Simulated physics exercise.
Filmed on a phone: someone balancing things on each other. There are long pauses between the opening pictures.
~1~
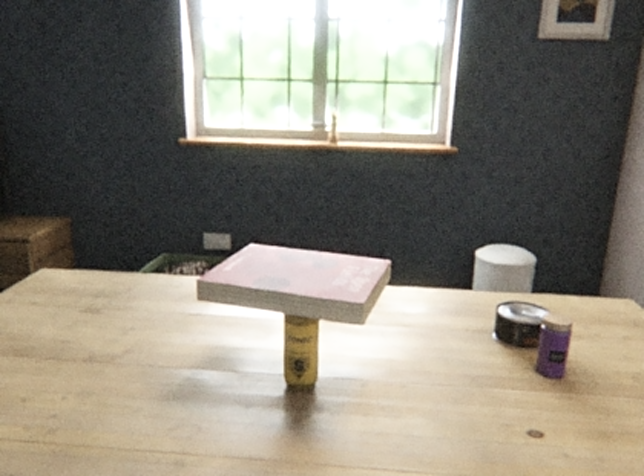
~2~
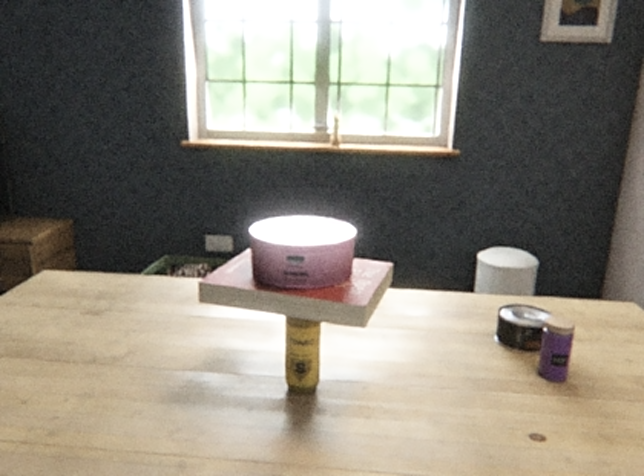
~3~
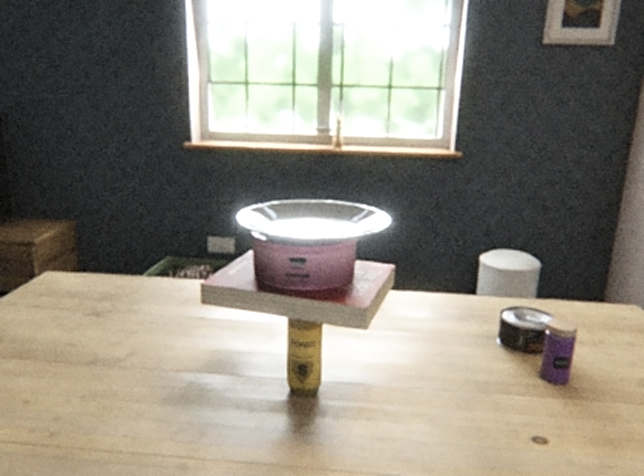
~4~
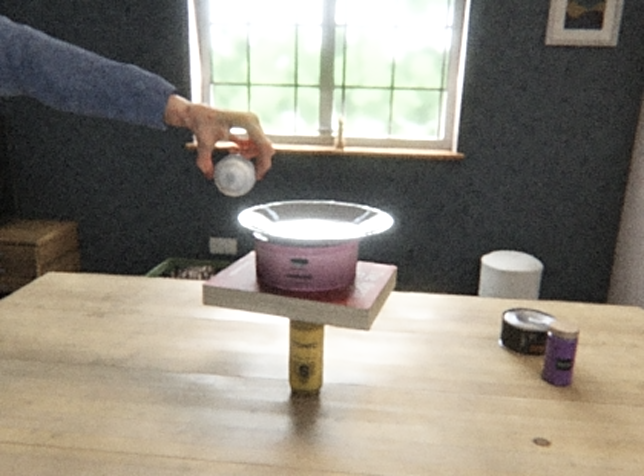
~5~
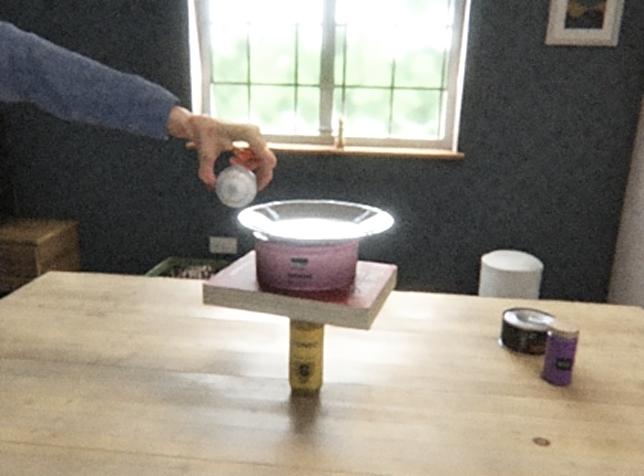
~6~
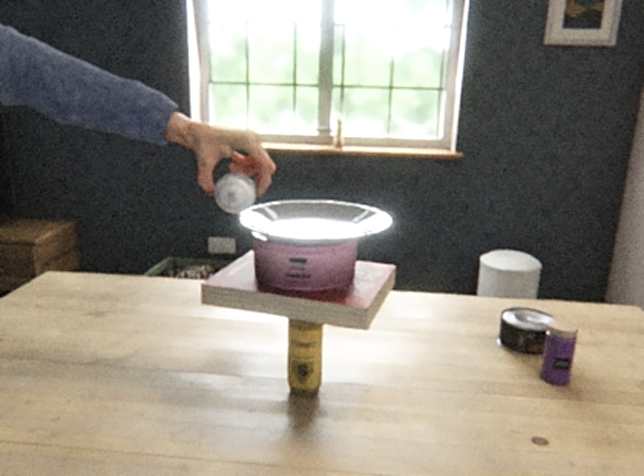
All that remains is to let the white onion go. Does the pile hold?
It loses its balance.
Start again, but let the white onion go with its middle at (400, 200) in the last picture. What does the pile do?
Then it gives way.
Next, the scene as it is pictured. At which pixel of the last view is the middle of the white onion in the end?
Near (128, 349).
Then, 0.50 s later than the last frame, white onion now fallen.
Then, 0.70 s later than the last frame, things are still on the move.
Then, 0.90 s later than the last frame, nothing new.
When it is over, fallen, white onion; the other 6 as before. End places, in pixels of the last picture, white onion near (128, 350). The pile comes apart.
